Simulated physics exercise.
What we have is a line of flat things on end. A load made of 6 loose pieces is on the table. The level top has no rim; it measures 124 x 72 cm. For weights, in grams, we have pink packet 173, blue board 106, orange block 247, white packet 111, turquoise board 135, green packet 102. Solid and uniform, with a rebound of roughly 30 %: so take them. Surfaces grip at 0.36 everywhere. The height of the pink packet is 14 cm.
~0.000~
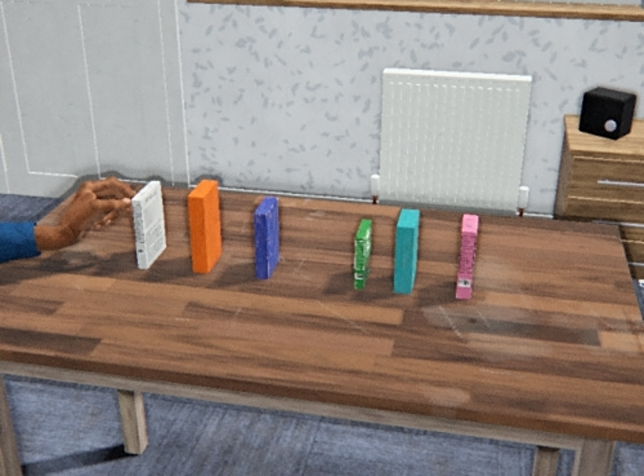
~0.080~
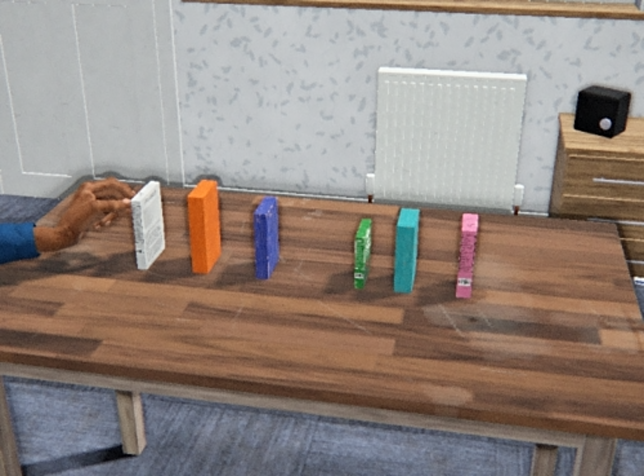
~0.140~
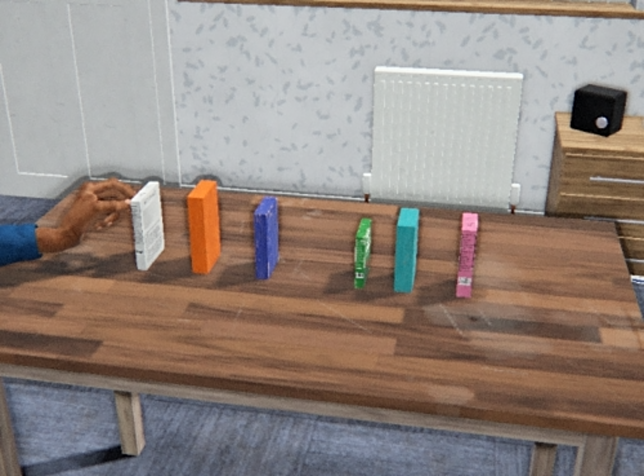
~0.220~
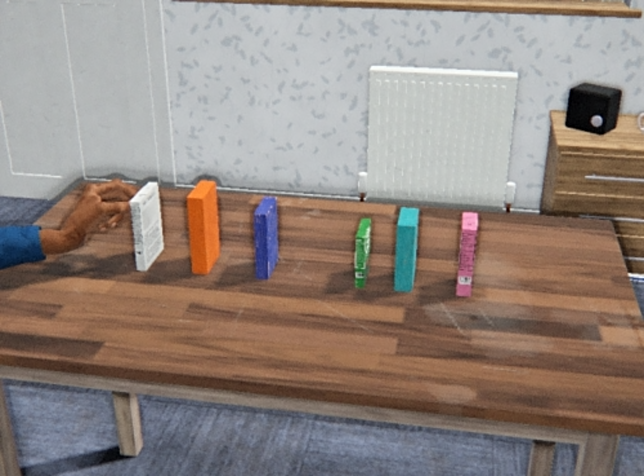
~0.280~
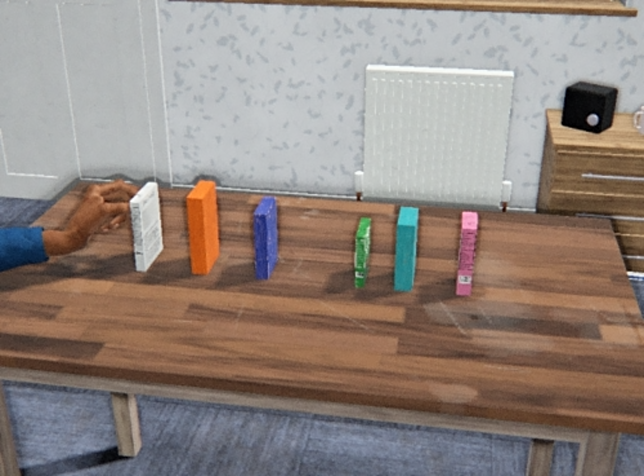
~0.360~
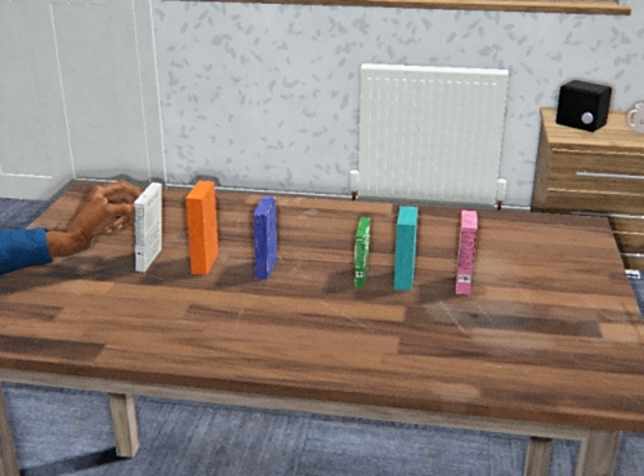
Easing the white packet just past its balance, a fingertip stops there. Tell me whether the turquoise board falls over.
It is spared.
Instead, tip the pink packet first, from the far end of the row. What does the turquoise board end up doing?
The turquoise board tips over.
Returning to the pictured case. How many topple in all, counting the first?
That adds up to 3.
Around 0.66 s, white packet 39° over.
Around 0.96 s, white packet 71° over; orange block at 49° to upright; blue board at 15° to upright.
Around 1.06 s, white packet 76° over; orange block on its side; blue board on its side.
Around 1.16 s, white packet 77° over; orange block on its side; blue board on its side.
Finally (1.7 s), on their side or leaning hard on the table, blue board and orange block; the other 2 still in place (within 5 cm). Final places as that camera would see them, turquoise board near (406, 248).
